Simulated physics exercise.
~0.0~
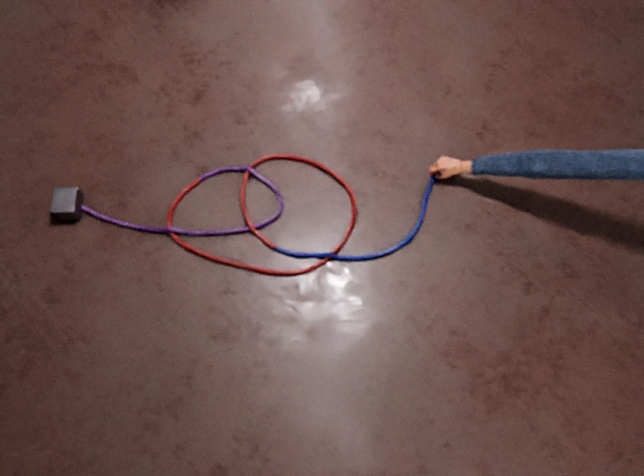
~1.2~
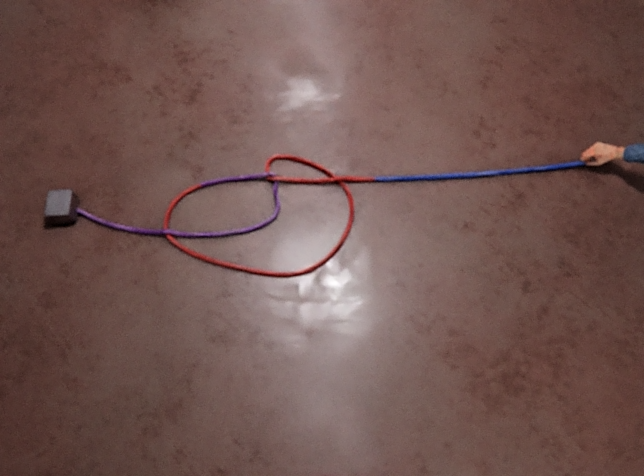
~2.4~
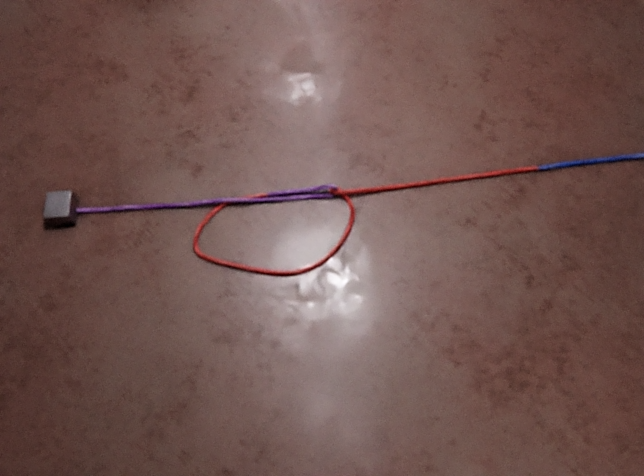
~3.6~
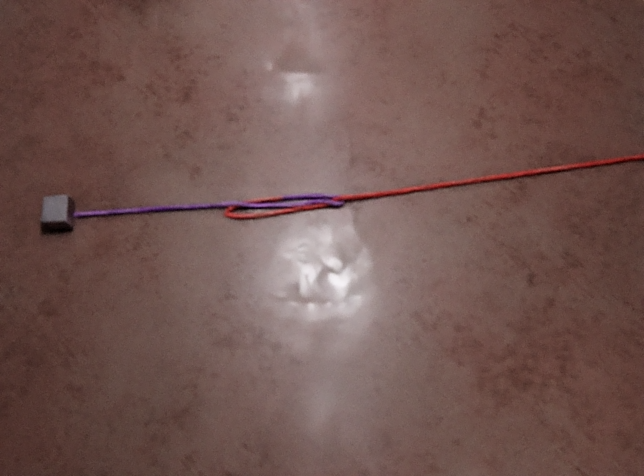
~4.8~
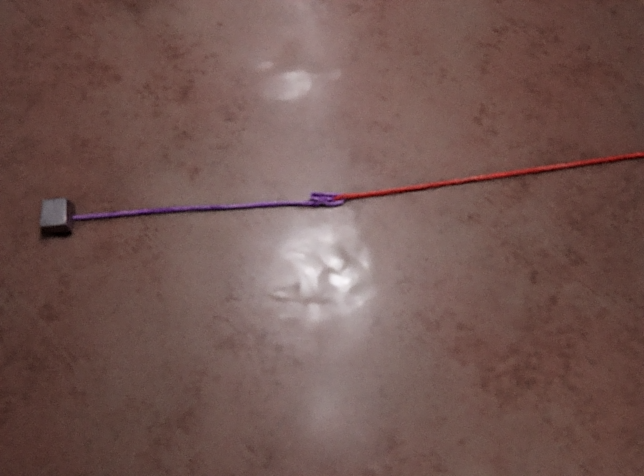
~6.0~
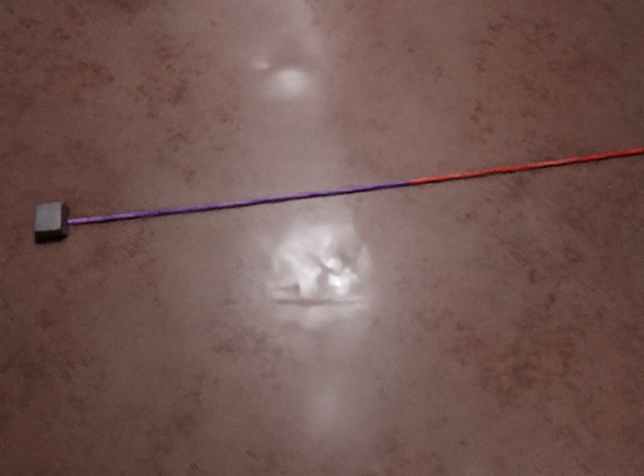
A rope coloured purple, red and blue lies in overlapping loops on a brown, blotchy floor, its left end fixed to a small grey block. A hand in a blue sleeve holds the blue end and pulls it to the right, drawing that side straight as one loop shrinks. The hand passes out of view, and the purple part tightens toward a line while a red loop remains below. That loop narrows to a thin sliver, then to a small purple kink. Finally the kink slips out, leaving the rope running straight from the block, with no knot.
